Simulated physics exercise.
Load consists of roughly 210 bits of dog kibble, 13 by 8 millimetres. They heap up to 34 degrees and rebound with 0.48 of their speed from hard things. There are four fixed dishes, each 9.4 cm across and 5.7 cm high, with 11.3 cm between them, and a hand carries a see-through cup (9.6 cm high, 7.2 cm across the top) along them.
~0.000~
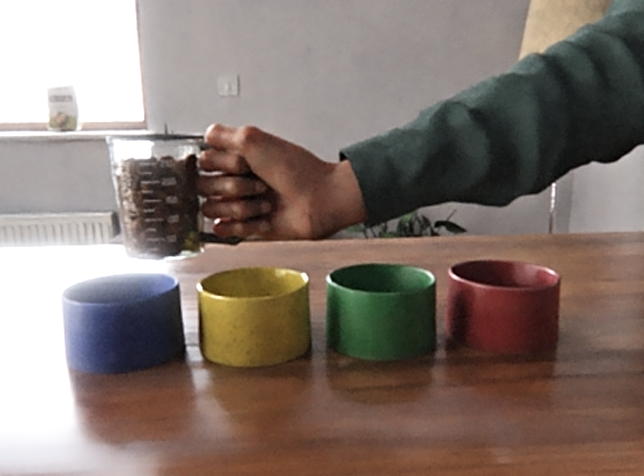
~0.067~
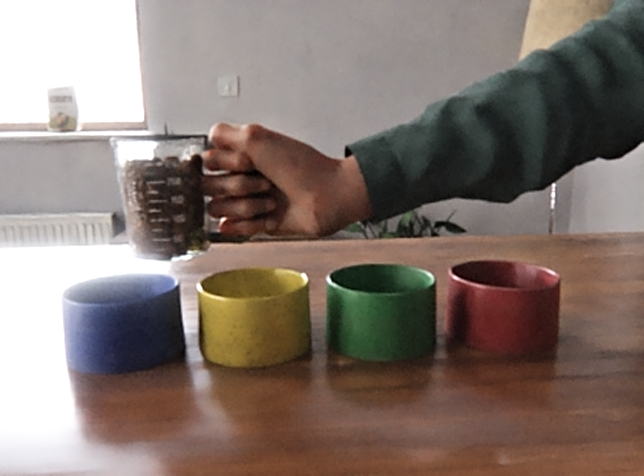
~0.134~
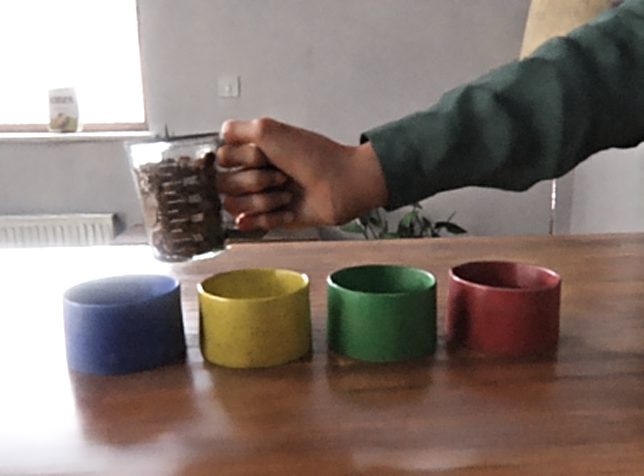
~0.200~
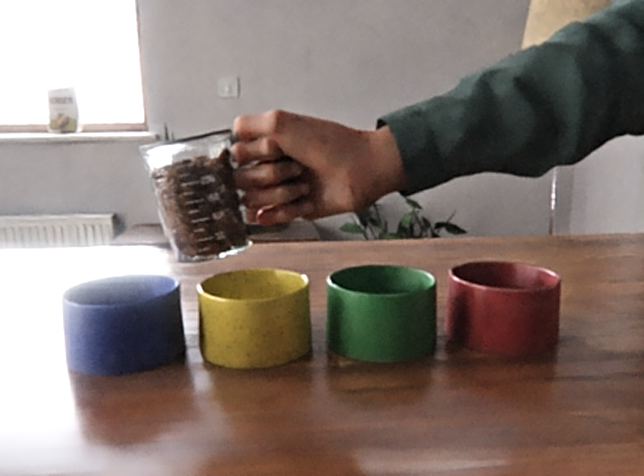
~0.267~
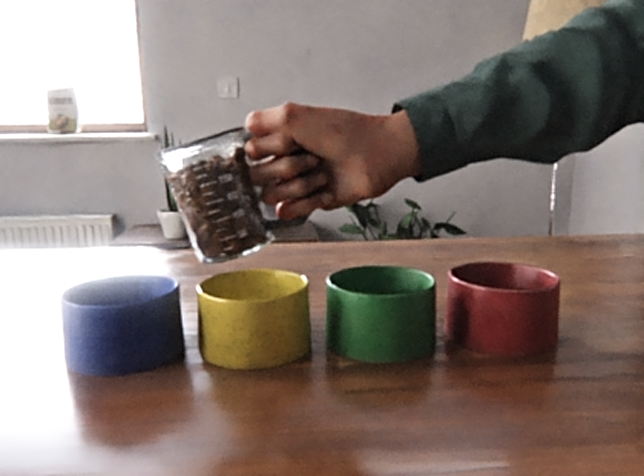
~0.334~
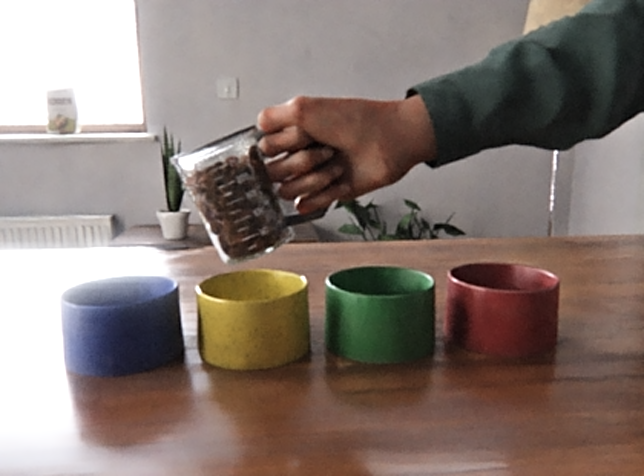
A hand in a green sleeve held a clear cup of brown pieces above a row of blue, yellow, green and red dishes, then moved it right while gradually tilting it to the left.
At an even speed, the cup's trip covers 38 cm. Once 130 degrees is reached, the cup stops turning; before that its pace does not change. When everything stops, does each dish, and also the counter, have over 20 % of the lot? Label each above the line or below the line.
Red: Above the line; blue: Below the line; green: Below the line; yellow: Below the line; counter: Above the line.
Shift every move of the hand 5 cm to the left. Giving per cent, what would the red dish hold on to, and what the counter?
Red 80, counter 10.
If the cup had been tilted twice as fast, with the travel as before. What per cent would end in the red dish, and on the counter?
Then red would get 0 and the counter 10.
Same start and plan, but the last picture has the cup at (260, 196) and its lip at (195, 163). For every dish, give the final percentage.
Dish by dish: Red 60 per cent, blue 0 per cent, green 0 per cent, yellow 0 per cent.
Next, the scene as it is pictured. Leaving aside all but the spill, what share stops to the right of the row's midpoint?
I'd say near 100 percent.
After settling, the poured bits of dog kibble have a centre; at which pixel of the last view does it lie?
After settling, the middle sits near (515, 322).
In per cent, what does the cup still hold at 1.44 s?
Roughly 90 per cent.
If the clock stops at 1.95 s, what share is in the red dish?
Around 65 in a hundred by then.
After 1.00 s, tilt 73 degrees; cup holds 100 %.
After 1.44 s, tilt 107 degrees; cup holds 90 %, red 5 %.
After 1.95 s, tilt 130 degrees; cup holds 5 %, red 65 %.
In the end, at 2.6 s, red 65 %, blue 0 %, green 0 %, yellow 0 %, counter 35 %.
